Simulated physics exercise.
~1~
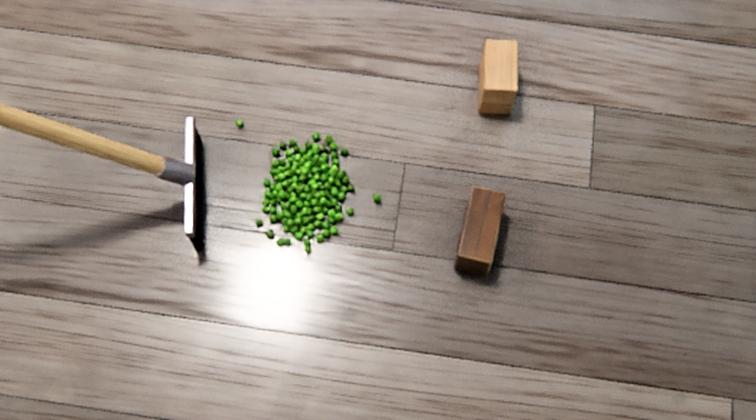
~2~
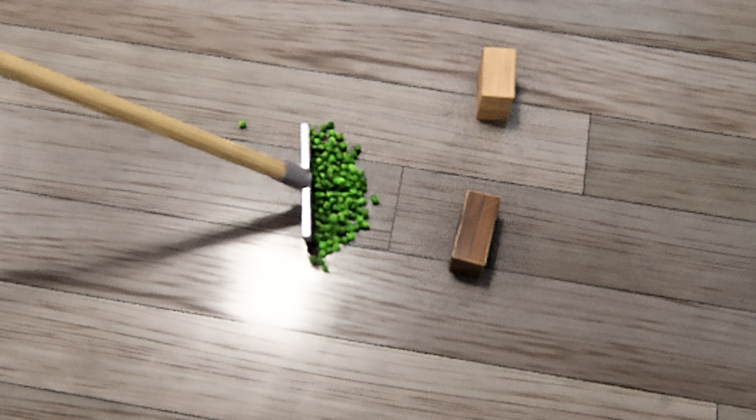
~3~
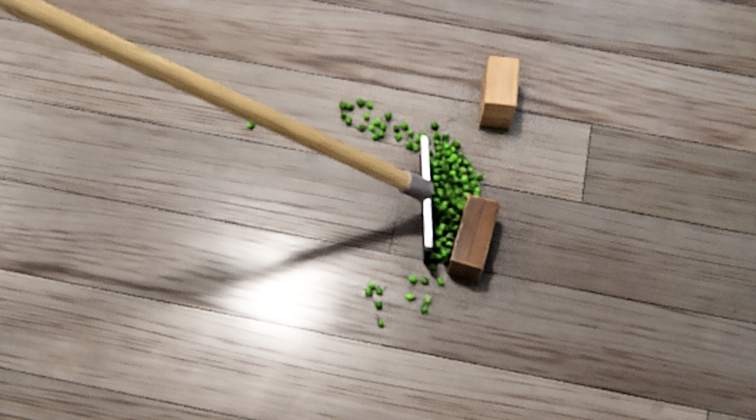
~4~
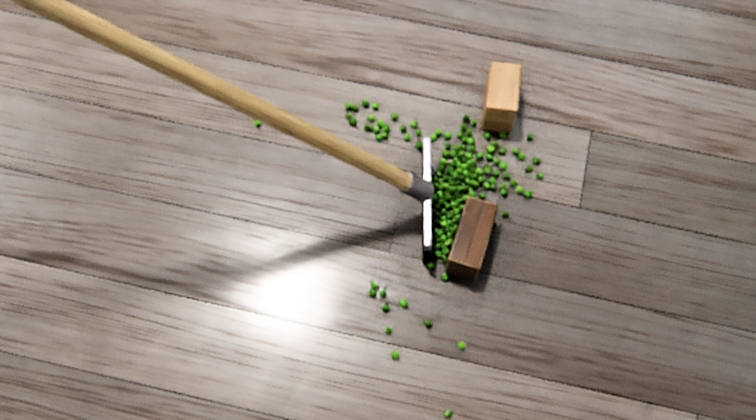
A squeegee with a pale wooden handle stands at the left of a grey plank floor, seen from above, beside a loose pile of bright green peas. Two wooden blocks, a light one above and a dark brown one below, stand apart on the right. The blade slides right into the pile and pushes it along, leaving a stray pea behind. Peas slip around both ends of the blade as it nears the dark block and stops. Some spread onward into the gap, while most remain short of the blocks and a few scatter below.
